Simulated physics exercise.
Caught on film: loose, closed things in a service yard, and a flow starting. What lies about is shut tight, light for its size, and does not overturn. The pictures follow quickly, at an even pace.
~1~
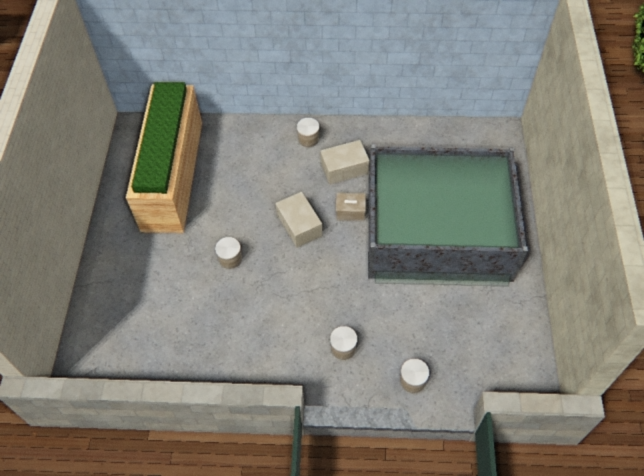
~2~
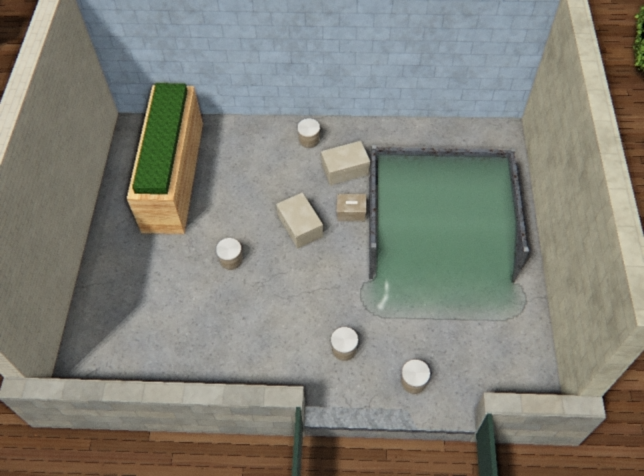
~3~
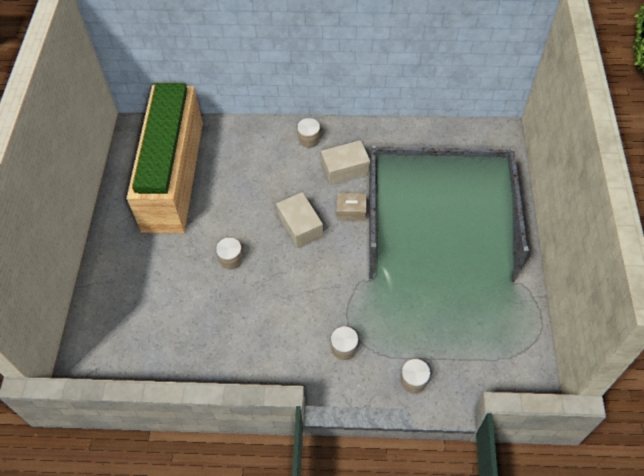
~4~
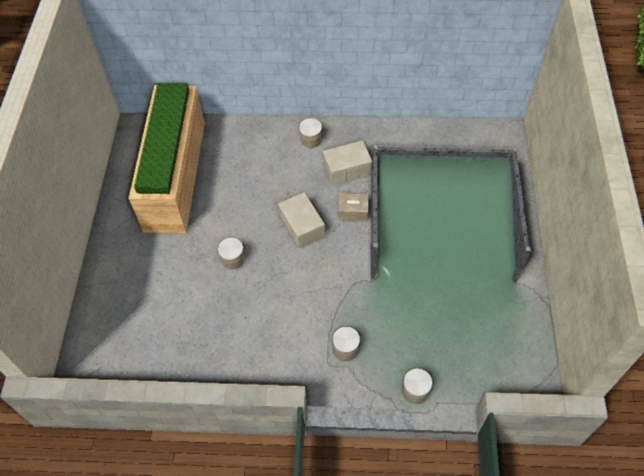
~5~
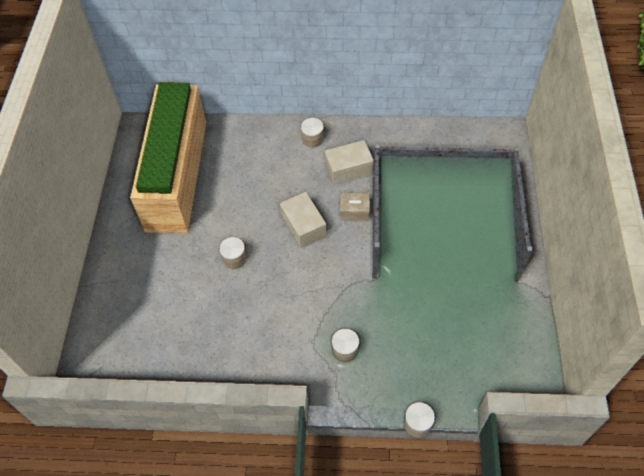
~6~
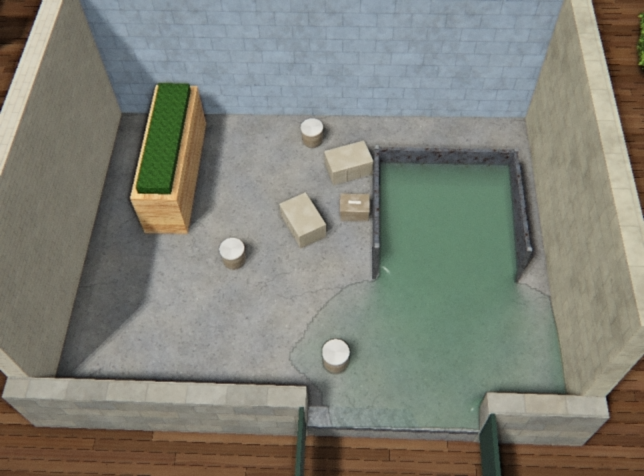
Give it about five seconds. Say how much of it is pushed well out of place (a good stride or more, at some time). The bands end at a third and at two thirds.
That comes to less than a third.
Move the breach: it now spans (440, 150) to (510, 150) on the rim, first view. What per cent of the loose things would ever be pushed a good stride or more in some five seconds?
About 70 per cent.
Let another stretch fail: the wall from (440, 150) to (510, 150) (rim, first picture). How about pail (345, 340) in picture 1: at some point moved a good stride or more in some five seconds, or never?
For that one: Under that.
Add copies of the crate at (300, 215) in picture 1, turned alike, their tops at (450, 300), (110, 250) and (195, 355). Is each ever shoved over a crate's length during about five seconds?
In turn: Shifted that much, short of that, that far or more.
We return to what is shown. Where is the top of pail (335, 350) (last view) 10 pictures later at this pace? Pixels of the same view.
Around (176, 344).
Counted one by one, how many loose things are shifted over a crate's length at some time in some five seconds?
I count 2.
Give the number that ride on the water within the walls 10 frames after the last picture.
It comes to 0.
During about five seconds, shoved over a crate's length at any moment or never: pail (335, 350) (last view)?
My call: Swept aside.
A moment on, 2 of 7 are well off their spots; 1 afloat.
Next, 2 of 7 are well off their spots; 0 afloat.
Later, 2 of 7 are well off their spots; 0 afloat.
In the end, 2 of 7 are well off their spots, and 2 have been at some point; 1 afloat.
